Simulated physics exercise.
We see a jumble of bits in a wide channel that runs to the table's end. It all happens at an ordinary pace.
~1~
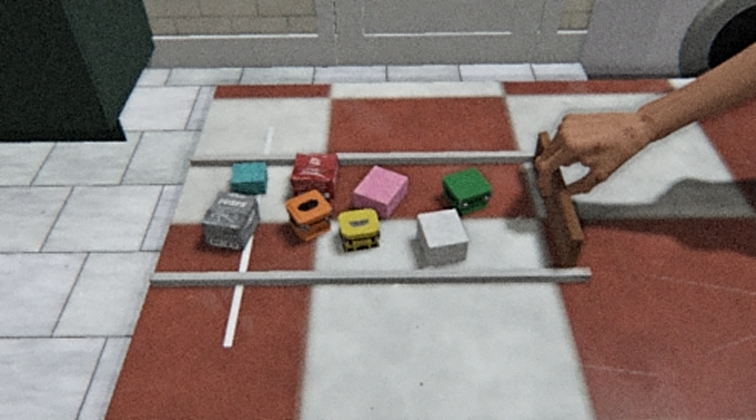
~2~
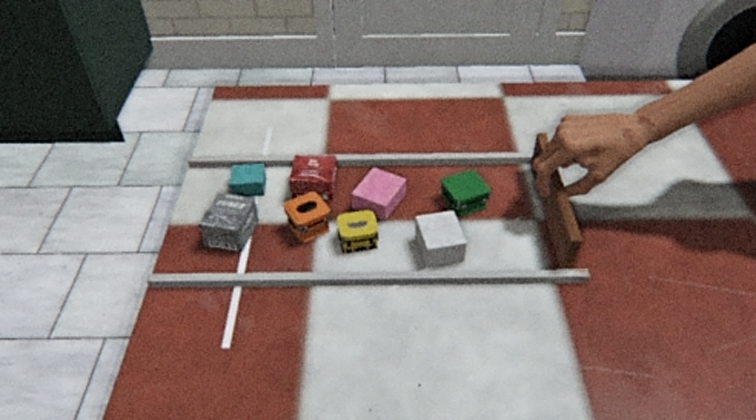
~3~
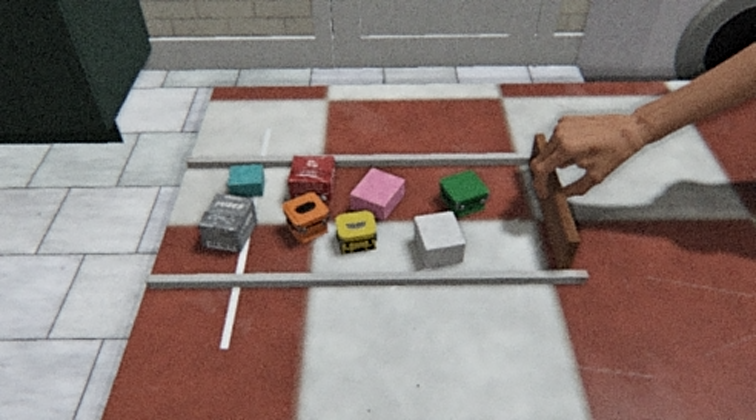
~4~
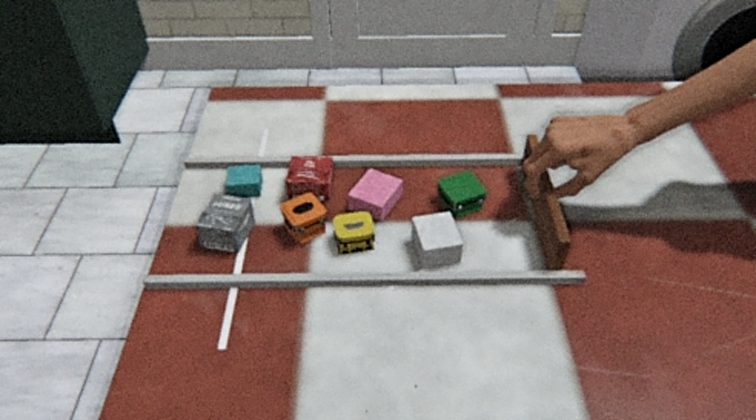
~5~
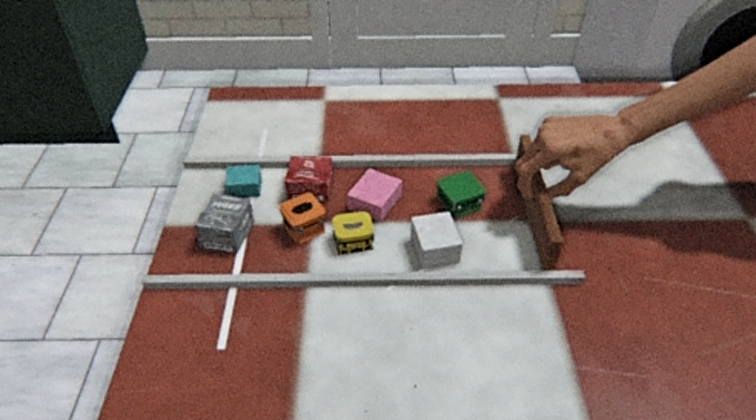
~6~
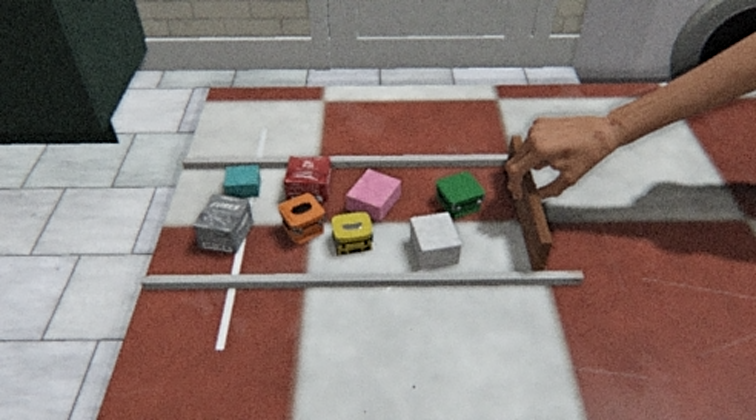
A hand at the right slides an upright brown board slowly leftward between two pale rails on a red and white checked surface, seen from above at an angle. Inside the channel sit small boxes and blocks: turquoise, grey and red at the left, orange, yellow and pink in the middle, white and green nearer the board. They stay put among themselves while the view drifts very slightly.
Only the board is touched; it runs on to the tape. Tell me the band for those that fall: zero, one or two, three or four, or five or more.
Outcome: The number that fall off is three or four.
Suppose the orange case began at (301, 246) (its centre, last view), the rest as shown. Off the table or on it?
It holds on.
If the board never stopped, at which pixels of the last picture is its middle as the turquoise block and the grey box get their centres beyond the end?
About (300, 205), and (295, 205) for the other.
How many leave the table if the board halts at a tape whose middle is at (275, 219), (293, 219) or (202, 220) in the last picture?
Try by try, 2, 1 and 6.
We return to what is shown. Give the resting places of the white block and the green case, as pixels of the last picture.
About (219, 241), and the other about (231, 193).
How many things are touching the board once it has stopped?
It touches 2.
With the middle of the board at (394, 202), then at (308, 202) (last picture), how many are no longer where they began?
First 6, then 8.
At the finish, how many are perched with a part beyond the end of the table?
That would be 0.
Early on, none off yet; grey box at rest near (224, 223); turquoise block at rest near (242, 182); orange case at rest near (302, 219).
A while later, none off yet; grey box travelled about its own width near (195, 229); turquoise block travelled about its own width near (203, 179); orange case travelled well along near (233, 217).
Finally, the number that fall off is three or four; lost, red box, orange case, turquoise block and grey box.
